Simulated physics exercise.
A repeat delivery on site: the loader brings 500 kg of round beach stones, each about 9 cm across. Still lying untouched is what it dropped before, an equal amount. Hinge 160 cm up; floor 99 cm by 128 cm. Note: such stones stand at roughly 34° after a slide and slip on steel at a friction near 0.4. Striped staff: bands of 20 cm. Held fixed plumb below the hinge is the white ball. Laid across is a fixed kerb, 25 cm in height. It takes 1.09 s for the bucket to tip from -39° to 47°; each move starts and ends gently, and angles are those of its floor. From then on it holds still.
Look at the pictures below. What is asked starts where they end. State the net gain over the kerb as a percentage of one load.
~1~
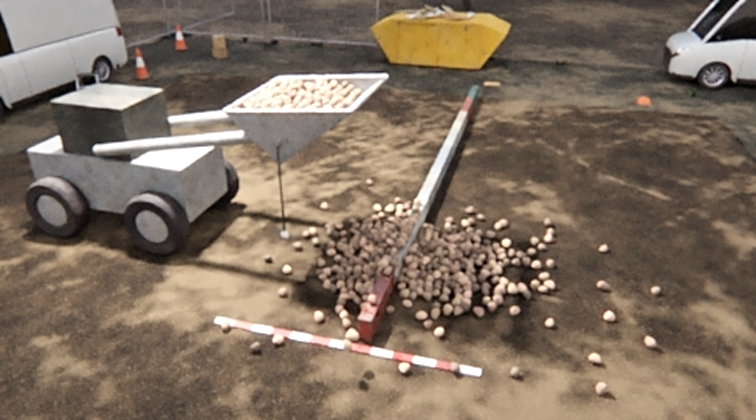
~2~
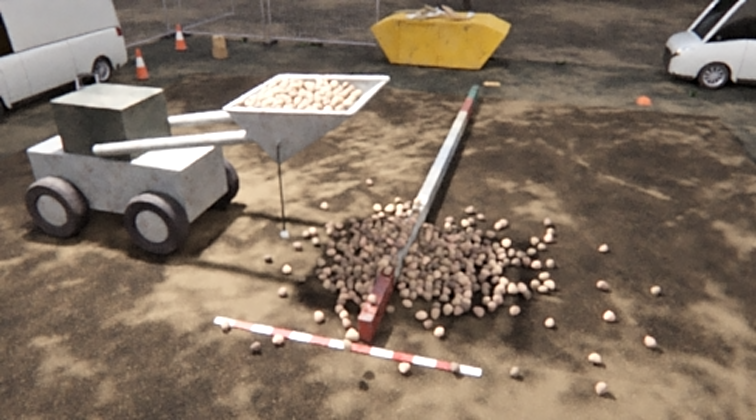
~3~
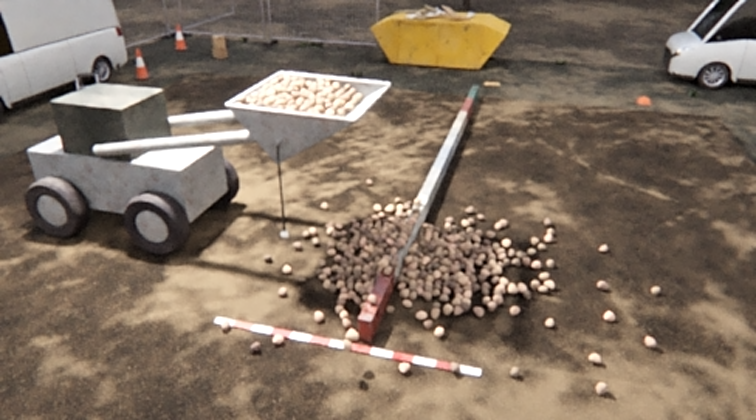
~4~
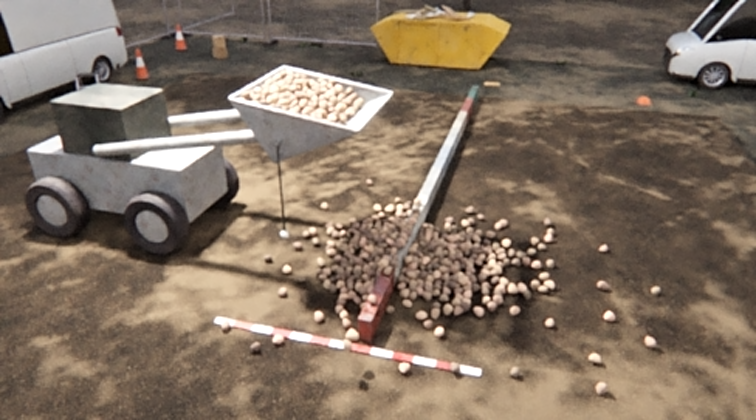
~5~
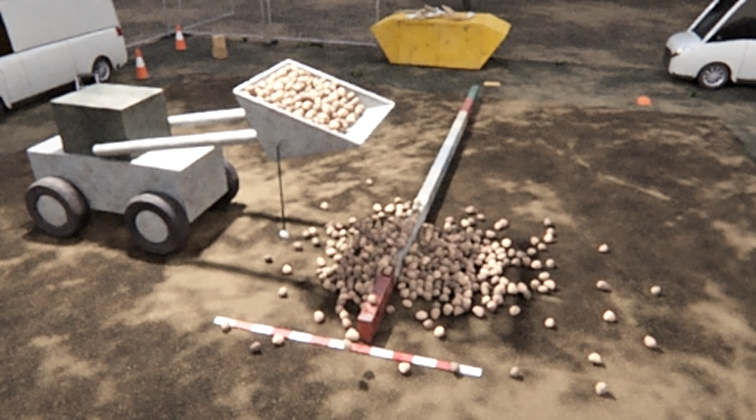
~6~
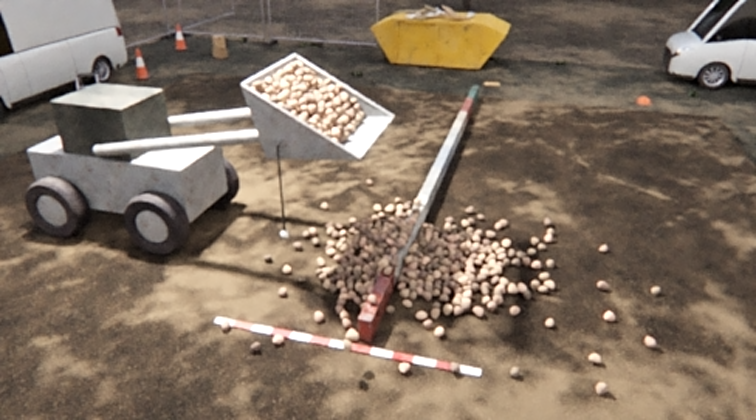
19 %.
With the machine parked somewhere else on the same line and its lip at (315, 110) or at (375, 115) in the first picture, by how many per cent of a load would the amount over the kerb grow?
Case one about 0 %, case two about 50 %.
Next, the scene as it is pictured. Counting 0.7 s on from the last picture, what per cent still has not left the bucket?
About 40 percent is still in there.
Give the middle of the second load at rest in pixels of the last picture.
I'd say close to (374, 246).
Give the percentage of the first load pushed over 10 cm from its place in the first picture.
Roughly 15 % of them.
Then, 0.4 s after the last picture the floor is at 34°; in per cent of one load, 100 in the bucket, 51 on this side of the kerb, 49 over the kerb; the foremost stones are at (609, 315).
Then, 0.7 s after the last picture the floor is at 47°; in per cent of one load, 41 in the bucket, 110 on this side of the kerb, 49 over the kerb; the foremost stones are at (609, 315).
Then, 1.1 s after the last picture the floor is at 47°; in per cent of one load, 0 in the bucket, 139 on this side of the kerb, 60 over the kerb; the foremost stones are at (609, 315).
Then, 3.9 s after the last picture the floor is at 47°; in per cent of one load, 0 in the bucket, 132 on this side of the kerb, 68 over the kerb; the foremost stones are at (615, 318). Net gain over the kerb, 19.
